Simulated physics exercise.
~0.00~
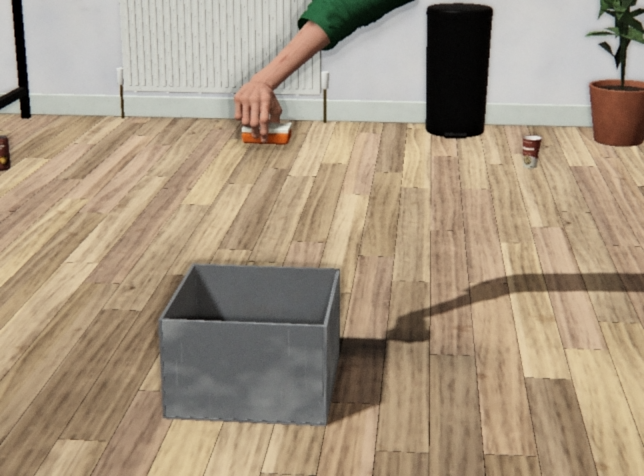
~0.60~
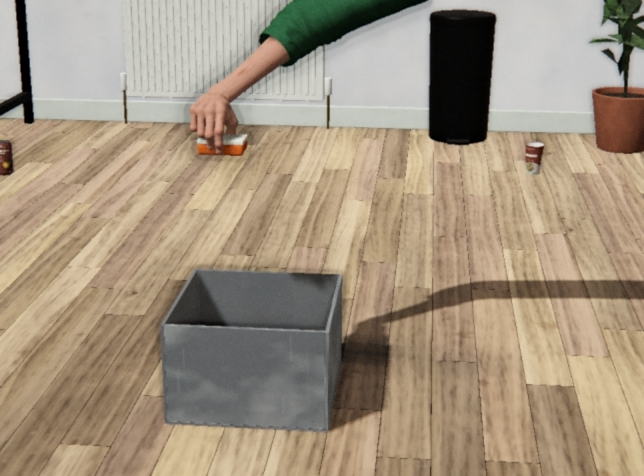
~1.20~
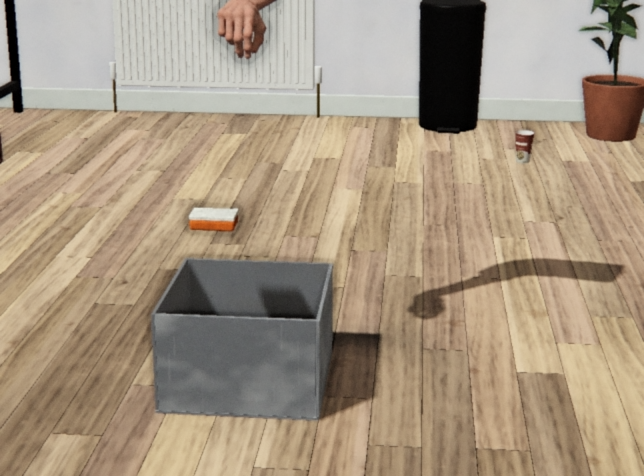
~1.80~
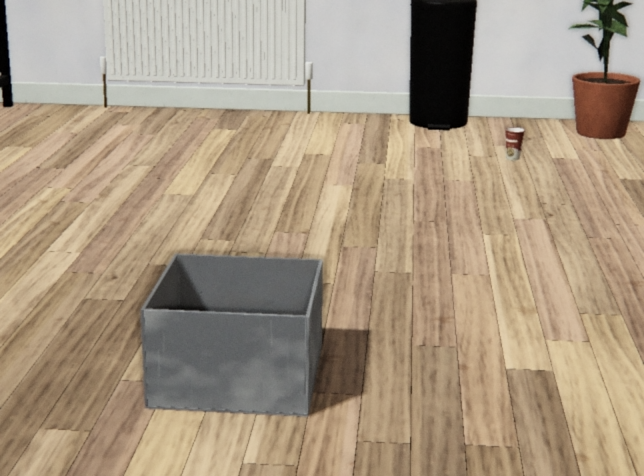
A bare hand in a green sleeve holds an orange and white sponge above an open grey crate in a room with a wooden plank floor, seen from slightly above by a gently swaying camera. Behind are a white radiator, a tall black bin, a small reddish cup and a potted plant at the right. The hand moves the sponge to the left, then lets go and draws back upward. The sponge drops toward the crate, which stays in its place. Finally, the hand is gone and the sponge is out of sight, caught in the crate.
